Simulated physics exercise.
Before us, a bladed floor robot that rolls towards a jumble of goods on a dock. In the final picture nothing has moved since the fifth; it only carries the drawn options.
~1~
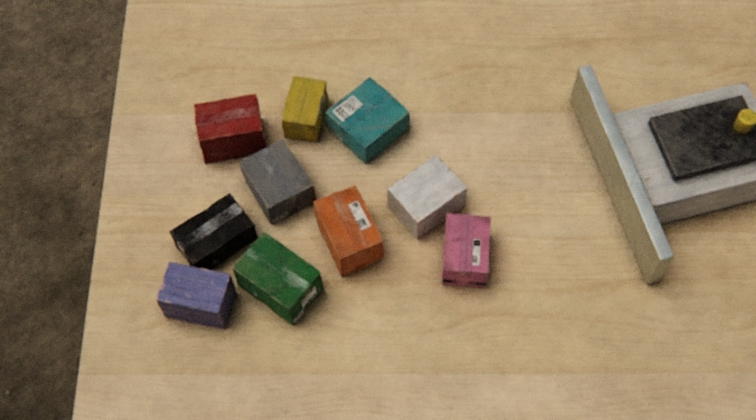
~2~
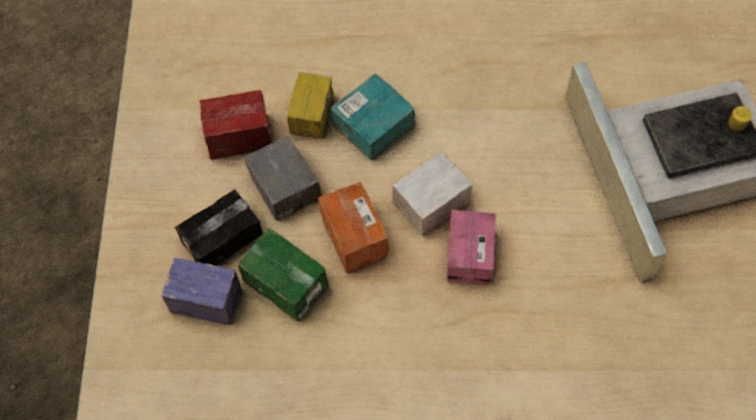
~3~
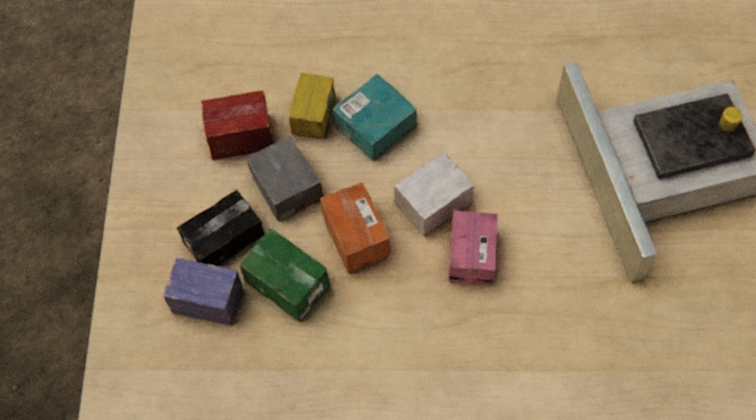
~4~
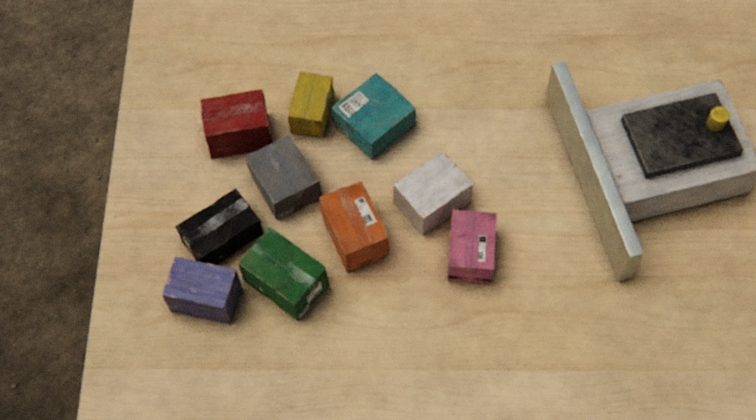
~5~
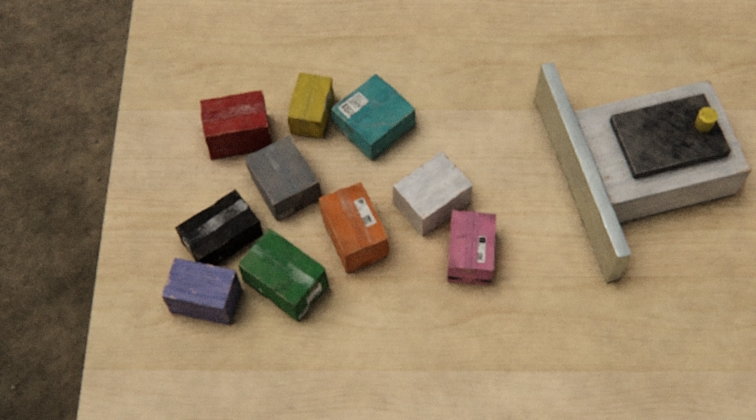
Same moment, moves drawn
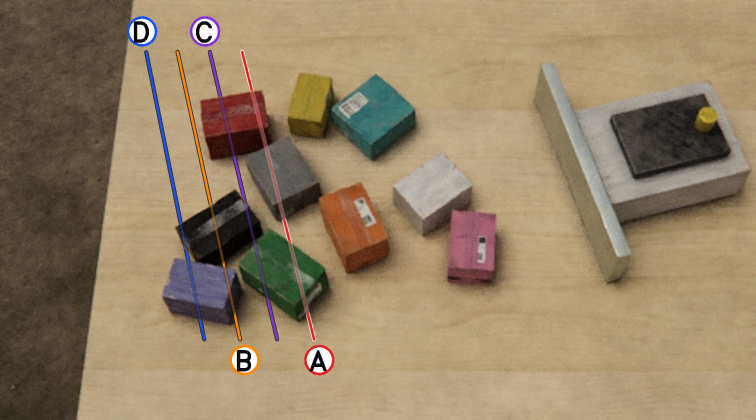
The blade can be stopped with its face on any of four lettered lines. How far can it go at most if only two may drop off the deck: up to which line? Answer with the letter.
No farther than B.
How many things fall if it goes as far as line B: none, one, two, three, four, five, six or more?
By then, two.
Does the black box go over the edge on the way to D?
Yes.
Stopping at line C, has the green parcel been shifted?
Yes.
On the marked copy, A at (275, 186); B at (206, 186); C at (241, 186); D at (173, 186).
Taking B. A third of the way, robot (526, 137); pink parcel (440, 253); white crate (405, 194).
Two thirds of the way, robot (391, 137); blue crate (175, 316); black box (187, 229).
When it is over, robot (285, 137); red box over the edge; black box over the edge; two fallen.
As for the rest, A is within the limit but short; C is within the limit but short; D drops three.
